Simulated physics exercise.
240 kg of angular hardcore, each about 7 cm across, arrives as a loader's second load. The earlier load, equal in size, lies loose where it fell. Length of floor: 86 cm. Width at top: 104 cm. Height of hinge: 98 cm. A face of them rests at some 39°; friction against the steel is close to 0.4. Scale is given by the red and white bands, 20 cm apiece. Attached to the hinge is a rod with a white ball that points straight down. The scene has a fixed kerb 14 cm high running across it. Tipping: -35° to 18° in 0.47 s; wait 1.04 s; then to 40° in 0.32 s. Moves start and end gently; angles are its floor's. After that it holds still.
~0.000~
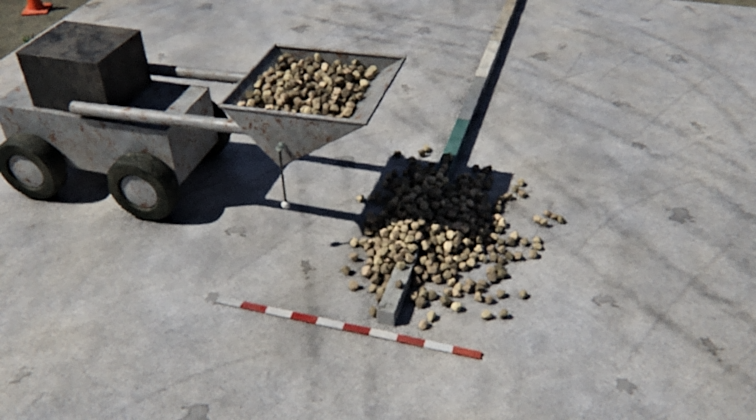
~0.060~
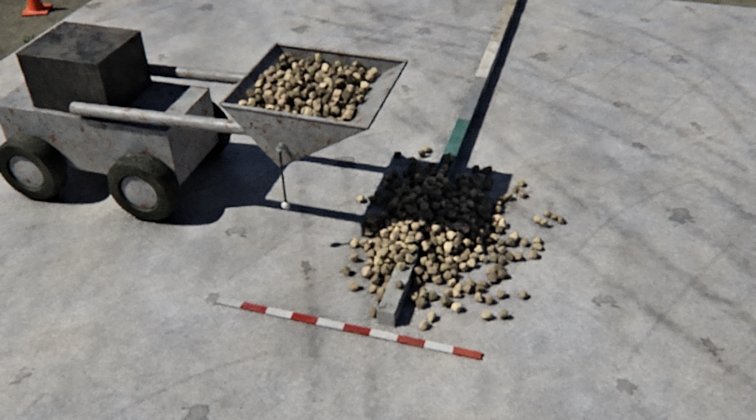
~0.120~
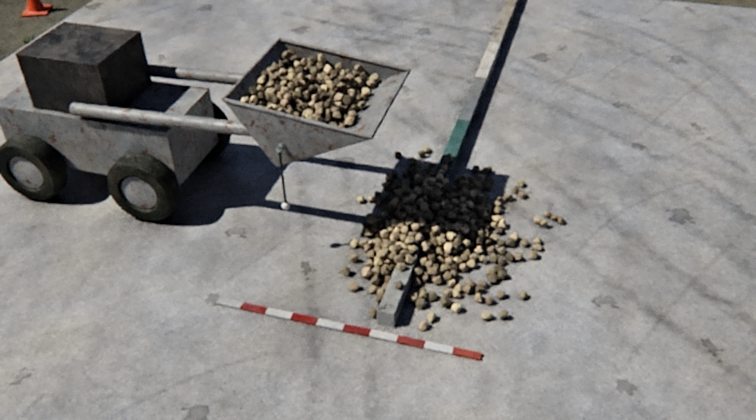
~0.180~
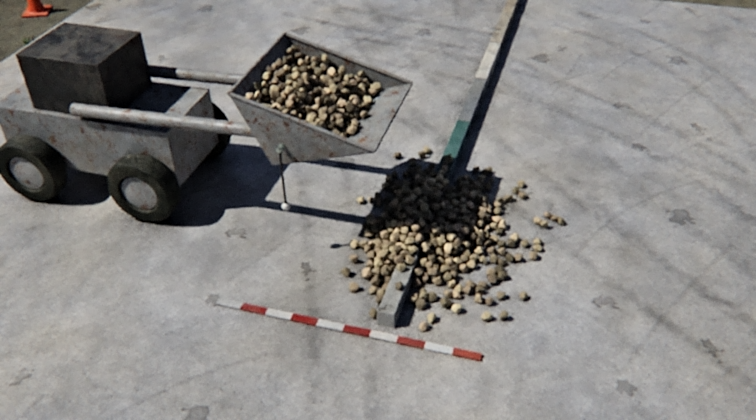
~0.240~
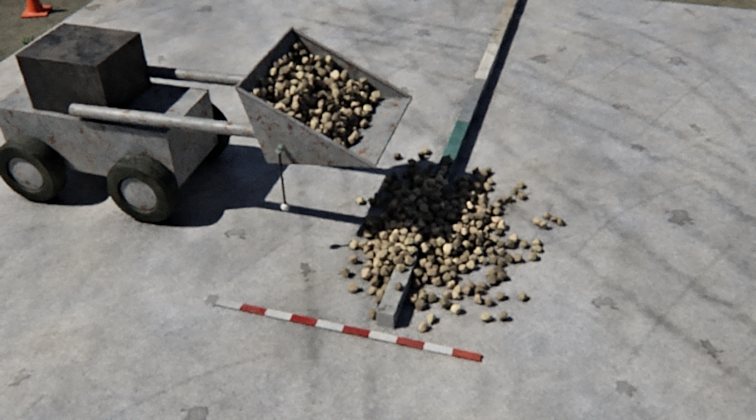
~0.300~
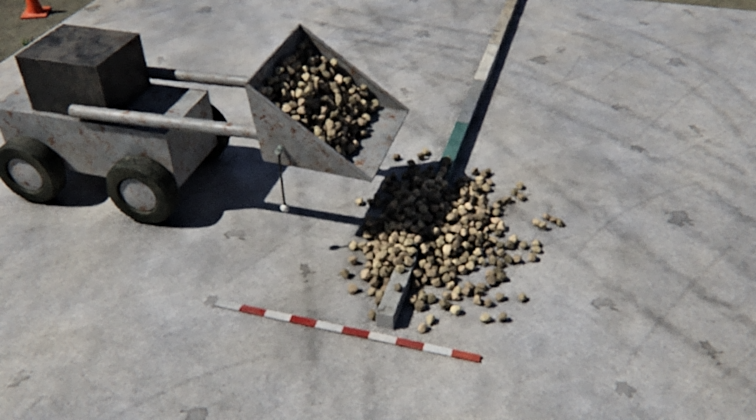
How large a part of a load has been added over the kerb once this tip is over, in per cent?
Around 4 per cent is added.
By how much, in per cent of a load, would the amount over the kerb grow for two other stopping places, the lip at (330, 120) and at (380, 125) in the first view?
The first would add some 0 per cent and the second some 15 per cent.
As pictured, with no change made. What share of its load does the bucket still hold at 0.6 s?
Roughly 100 per cent of its load.
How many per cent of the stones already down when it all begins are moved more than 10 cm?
Near 0 per cent, I reckon.
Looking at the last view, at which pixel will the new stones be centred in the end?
(381, 210).
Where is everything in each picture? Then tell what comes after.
In the first picture, the bucket is at -35°, its lip at (367, 123); the top of the load is at (306, 76). The earlier load is highest near (412, 205), 26 cm above ground level, 51 % on this side of the kerb, 49 % over the kerb.
In the second picture, the bucket is at -33°, its lip at (369, 128); the top of the load is at (298, 77); the stones move at 0.2 m/s on average.
In the third picture, lip at (372, 138), floor tilted -26°, highest stones at (279, 68); the stones move at 0.4 m/s on average.
In the fourth picture, the bucket is at -18°, its lip at (375, 152); the top of the load is at (282, 64); the stones move at 0.5 m/s on average.
In the fifth picture, the bucket is at -8°, its lip at (375, 167); the top of the load is at (288, 59); the stones move at 0.6 m/s on average.
In the sixth picture, lip at (372, 181), floor tilted 2°, highest stones at (294, 57); the stones move at 0.6 m/s on average.
After 0.4 s the floor is at 15°; in per cent of one load, 100 in the bucket, 51 on this side of the kerb, 49 over the kerb; the foremost stones are at (542, 240).
After 0.6 s the floor is at 18°; in per cent of one load, 100 in the bucket, 51 on this side of the kerb, 49 over the kerb; the foremost stones are at (542, 240).
After 2.3 s the floor is at 40°; in per cent of one load, 18 in the bucket, 128 on this side of the kerb, 53 over the kerb; the foremost stones are at (542, 240).
After 4.8 s the floor is at 40°; in per cent of one load, 0 in the bucket, 147 on this side of the kerb, 53 over the kerb; the foremost stones are at (542, 240). Net gain over the kerb, 4.
